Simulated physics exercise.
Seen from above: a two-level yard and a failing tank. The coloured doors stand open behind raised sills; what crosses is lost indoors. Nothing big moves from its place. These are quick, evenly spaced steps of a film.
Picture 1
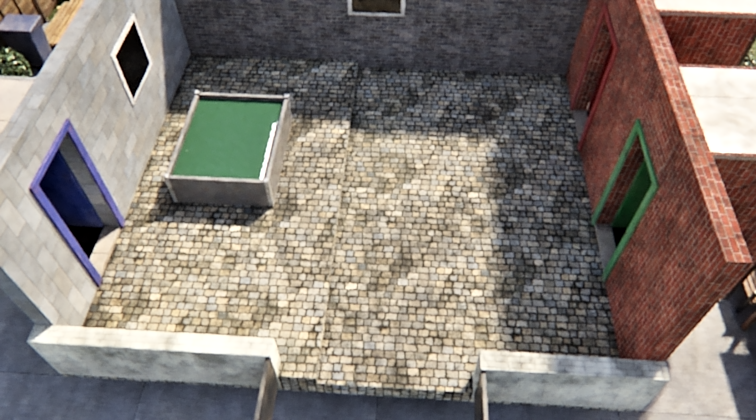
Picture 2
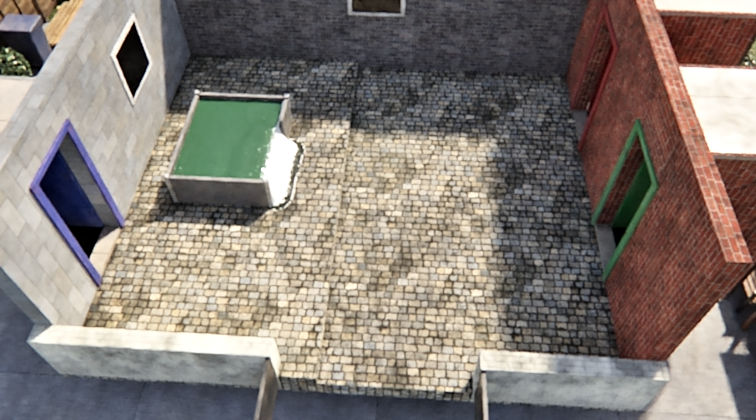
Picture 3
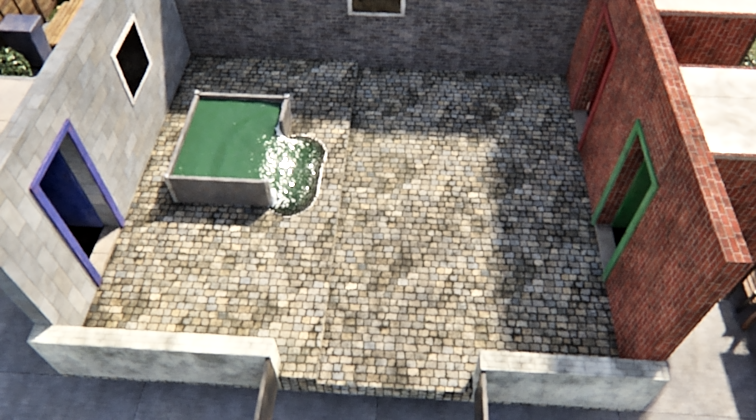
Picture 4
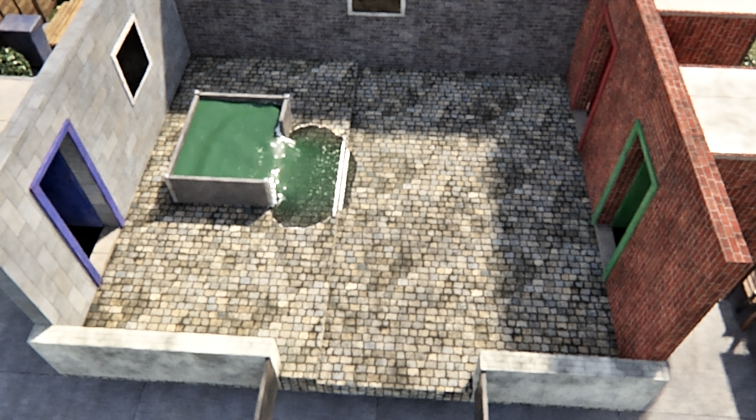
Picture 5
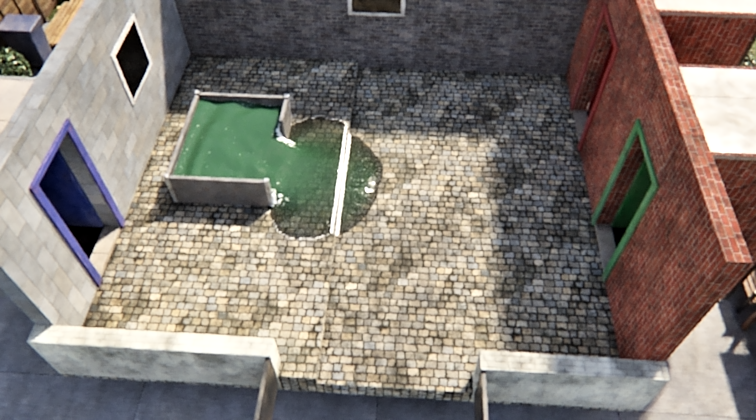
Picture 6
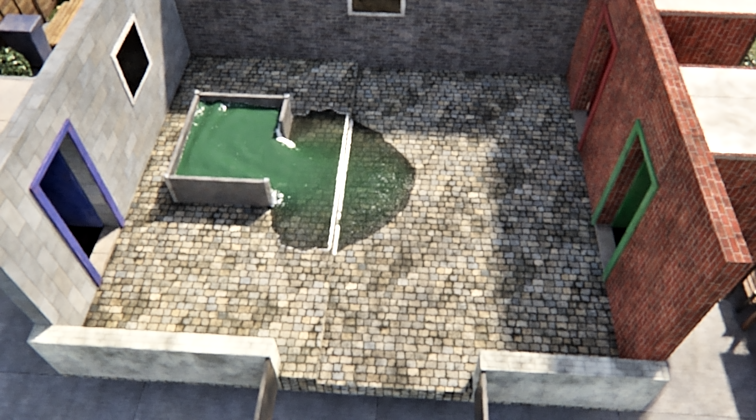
In a walled, cobbled yard with coloured doorways, green water burst through the right side of an open tank, foamed onto the stones, then spread rightward across a low step in a widening pool.
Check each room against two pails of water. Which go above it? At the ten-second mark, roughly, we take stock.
The green door goes above; the red door goes above; the blue door stays at or below.
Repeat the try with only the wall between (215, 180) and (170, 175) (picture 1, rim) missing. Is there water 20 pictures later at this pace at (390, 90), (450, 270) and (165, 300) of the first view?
In turn: Untouched, untouched, swamped.
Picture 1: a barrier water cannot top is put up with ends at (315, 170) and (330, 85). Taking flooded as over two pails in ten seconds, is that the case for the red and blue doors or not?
As for the doors, the red comes in short and the blue comes in short.
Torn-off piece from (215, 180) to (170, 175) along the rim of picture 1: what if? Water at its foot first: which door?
It is the blue one.
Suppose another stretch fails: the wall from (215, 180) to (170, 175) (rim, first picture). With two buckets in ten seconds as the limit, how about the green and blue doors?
As I see it, the green door stays short of it and the blue door tops the mark too.
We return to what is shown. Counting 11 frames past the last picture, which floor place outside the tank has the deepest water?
My best guess is roughly (286, 187).
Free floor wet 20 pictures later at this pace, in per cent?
That works out to some 55 in a hundred.
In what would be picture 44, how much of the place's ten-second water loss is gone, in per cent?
About 60 per cent.
A moment on, water covers 25 % of the floor; the green door not reached, the red door not reached, the blue door not reached.
Next, water covers 45 % of the floor; the green door wet at the sill, nothing in, the red door not reached, the blue door not reached.
Then, water covers 55 % of the floor; the green door over two buckets in, the red door under two buckets in, the blue door not reached.
Later, water covers 50 % of the floor; the green door over two buckets in, the red door over two buckets in, the blue door not reached.
In the end, water covers 60 % of the floor; the green door over two buckets in, the red door over two buckets in, the blue door not reached.
